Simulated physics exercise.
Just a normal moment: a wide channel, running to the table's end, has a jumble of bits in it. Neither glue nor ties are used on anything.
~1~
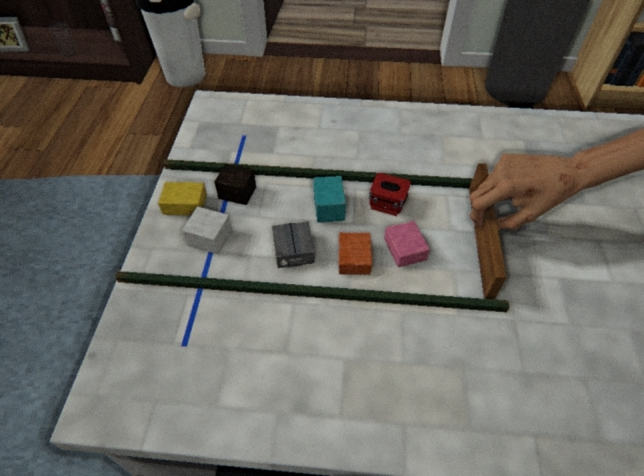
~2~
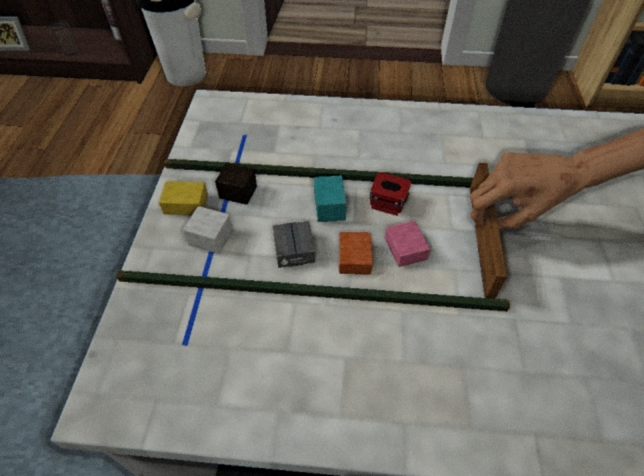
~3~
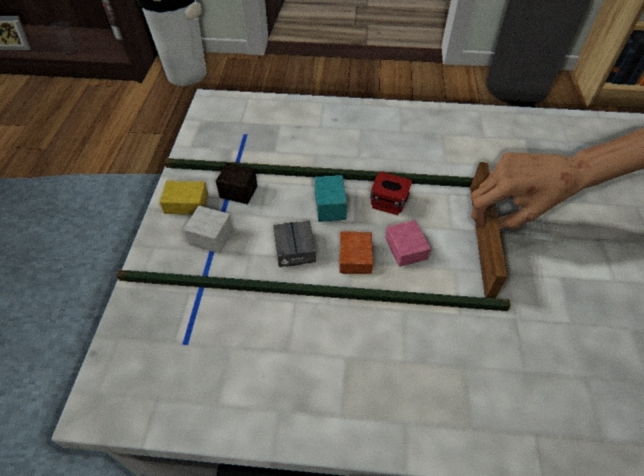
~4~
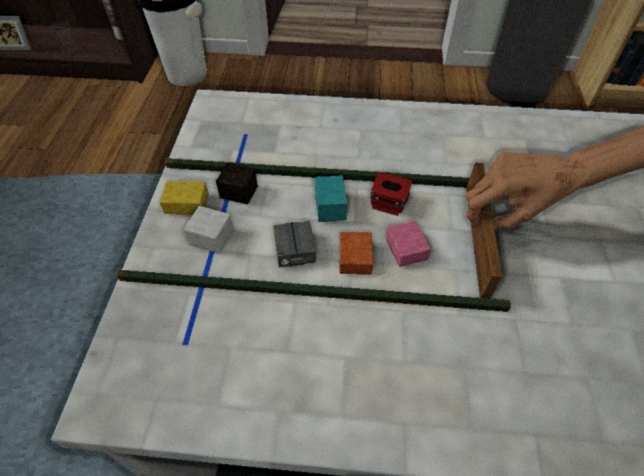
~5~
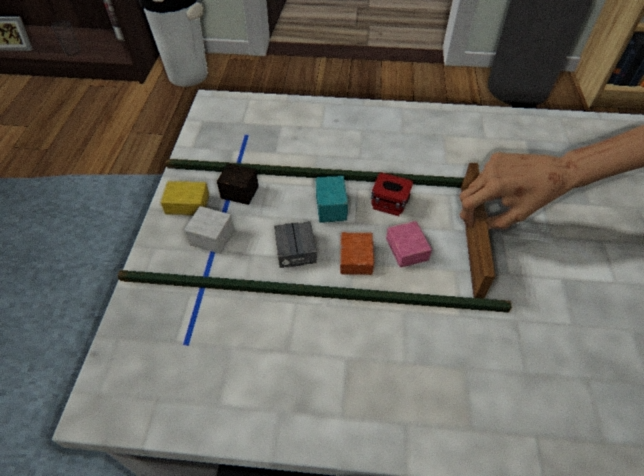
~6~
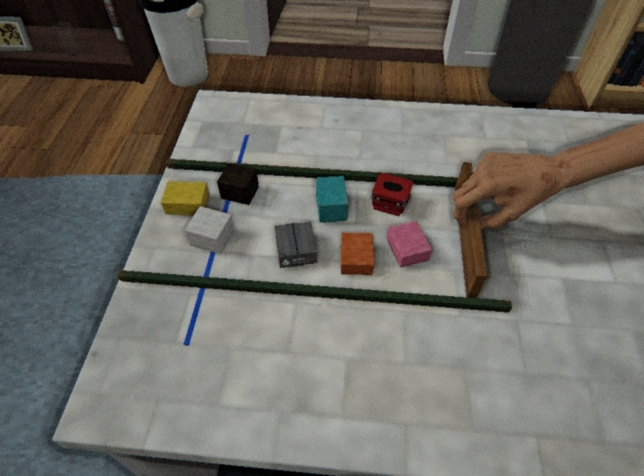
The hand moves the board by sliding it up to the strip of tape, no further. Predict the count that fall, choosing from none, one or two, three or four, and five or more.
The push drops only one or a pair off the table.
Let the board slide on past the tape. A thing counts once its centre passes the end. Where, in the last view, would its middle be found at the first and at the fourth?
The first one at (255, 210), the next at (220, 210).
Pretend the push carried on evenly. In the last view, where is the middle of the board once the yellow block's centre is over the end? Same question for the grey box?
The middle is at (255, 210) when it's the yellow block, and at (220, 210) when it's the grey box.
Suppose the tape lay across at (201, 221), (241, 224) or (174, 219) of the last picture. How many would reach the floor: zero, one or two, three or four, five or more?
Tape by tape, the falls would be: Either three or four, then either one or two, then five or over.
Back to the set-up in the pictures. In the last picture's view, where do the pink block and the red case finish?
Result: One about (203, 226), other about (212, 185).
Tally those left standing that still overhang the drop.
Looks like 2 of them.
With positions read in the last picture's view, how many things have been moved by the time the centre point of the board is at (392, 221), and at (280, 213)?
Moved so far: 3, later 8.
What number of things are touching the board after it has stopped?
The figure is 2.
Soon after, none off yet; yellow block at rest near (186, 198); white block at rest near (211, 230); black block at rest near (238, 184).
After that, none off yet; yellow block at rest near (186, 198); white block displaced about its own width near (182, 227); black block displaced a little near (228, 184).
In the end, the number that fall off is one or two; gone, white block and yellow block.
